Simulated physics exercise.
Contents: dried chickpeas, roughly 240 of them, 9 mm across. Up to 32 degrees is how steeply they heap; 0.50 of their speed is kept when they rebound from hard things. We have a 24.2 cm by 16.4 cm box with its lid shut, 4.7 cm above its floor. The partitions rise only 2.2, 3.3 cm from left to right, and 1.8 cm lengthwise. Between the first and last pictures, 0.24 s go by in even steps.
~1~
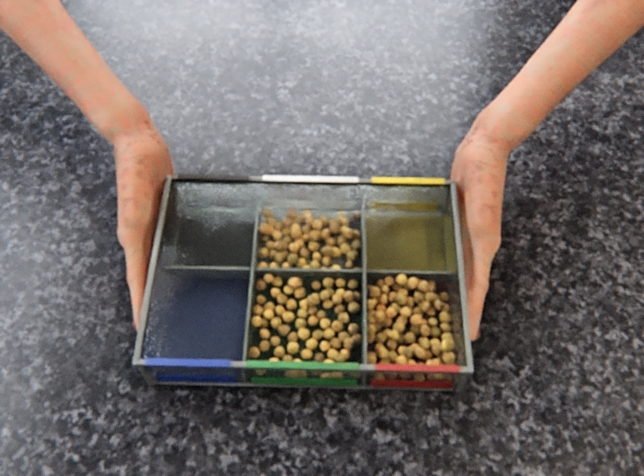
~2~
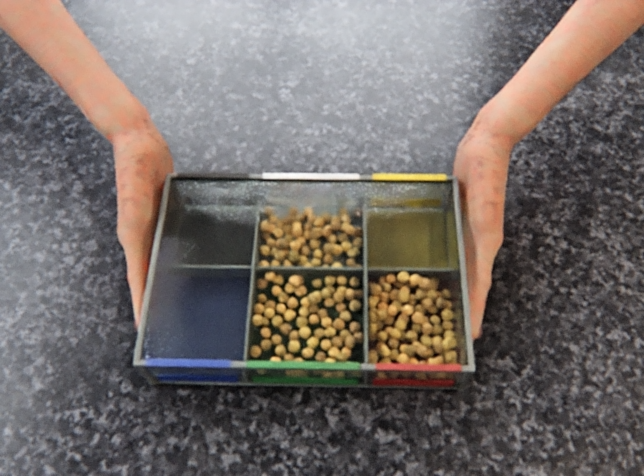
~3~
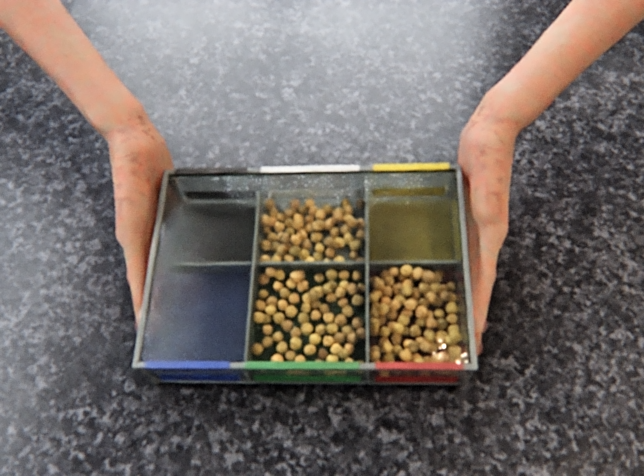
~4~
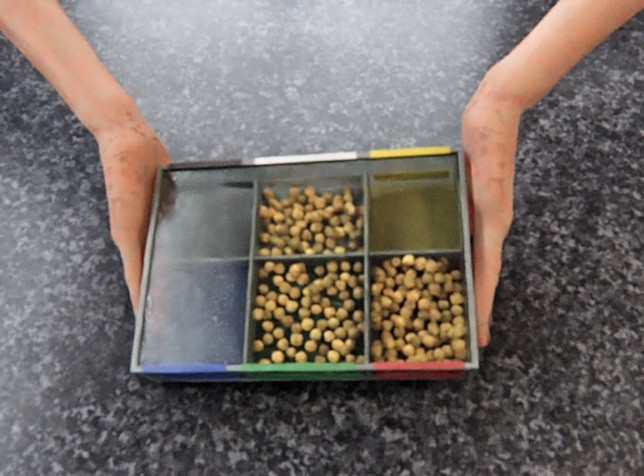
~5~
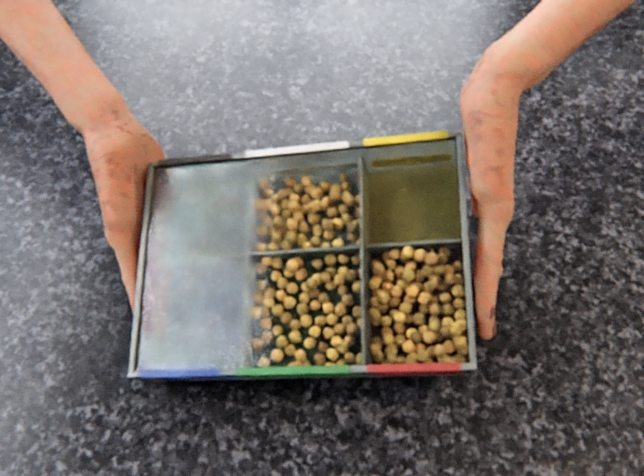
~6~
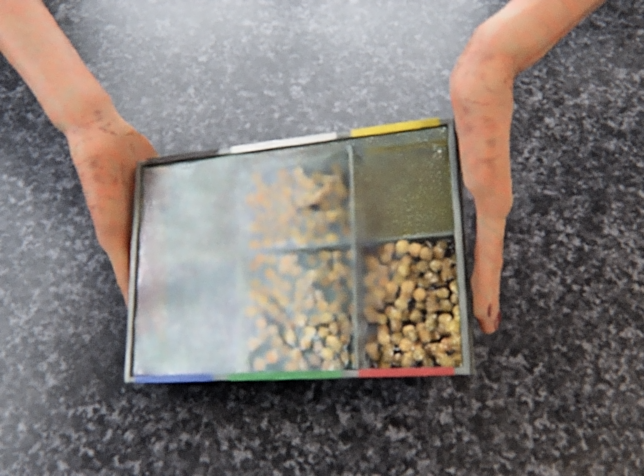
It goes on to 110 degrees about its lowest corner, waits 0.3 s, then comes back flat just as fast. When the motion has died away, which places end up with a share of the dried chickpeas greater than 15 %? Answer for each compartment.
Red - yes; blue - yes; green - yes; yellow - no; white - no; black - no.
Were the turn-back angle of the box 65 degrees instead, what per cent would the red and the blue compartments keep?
Shares: Red 35 and blue 5, per cent.
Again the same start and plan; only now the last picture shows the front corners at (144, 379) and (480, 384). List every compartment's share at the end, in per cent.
Red 35; blue 20; green 45; yellow 0; white 0; black 0.
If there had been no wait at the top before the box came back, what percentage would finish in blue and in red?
That would leave blue with 45 percent and red with 30 percent.
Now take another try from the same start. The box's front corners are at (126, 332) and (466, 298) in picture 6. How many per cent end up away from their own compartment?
That gives some 90 per cent.
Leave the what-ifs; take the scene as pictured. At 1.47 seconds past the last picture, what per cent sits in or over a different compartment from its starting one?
Estimate: Roughly 50 in a hundred.
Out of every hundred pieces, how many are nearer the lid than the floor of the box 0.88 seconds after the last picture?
I'd say around 70 percent of the pieces.
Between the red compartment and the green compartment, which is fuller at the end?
The red compartment ends up with more.
Then, 0.88 s after the last picture, tilt 110 degrees; red 35 %, blue 40 %, green 25 %.
Then, 1.47 s after the last picture, tilt 57 degrees; red 35 %, blue 45 %, green 20 %.
Then, 2.11 s after the last picture, tilt 0 degrees; red 30 %, blue 50 %, green 20 %.
In the end, red 30 %, blue 50 %, green 20 %, yellow 0 %, white 0 %, black 0 %.
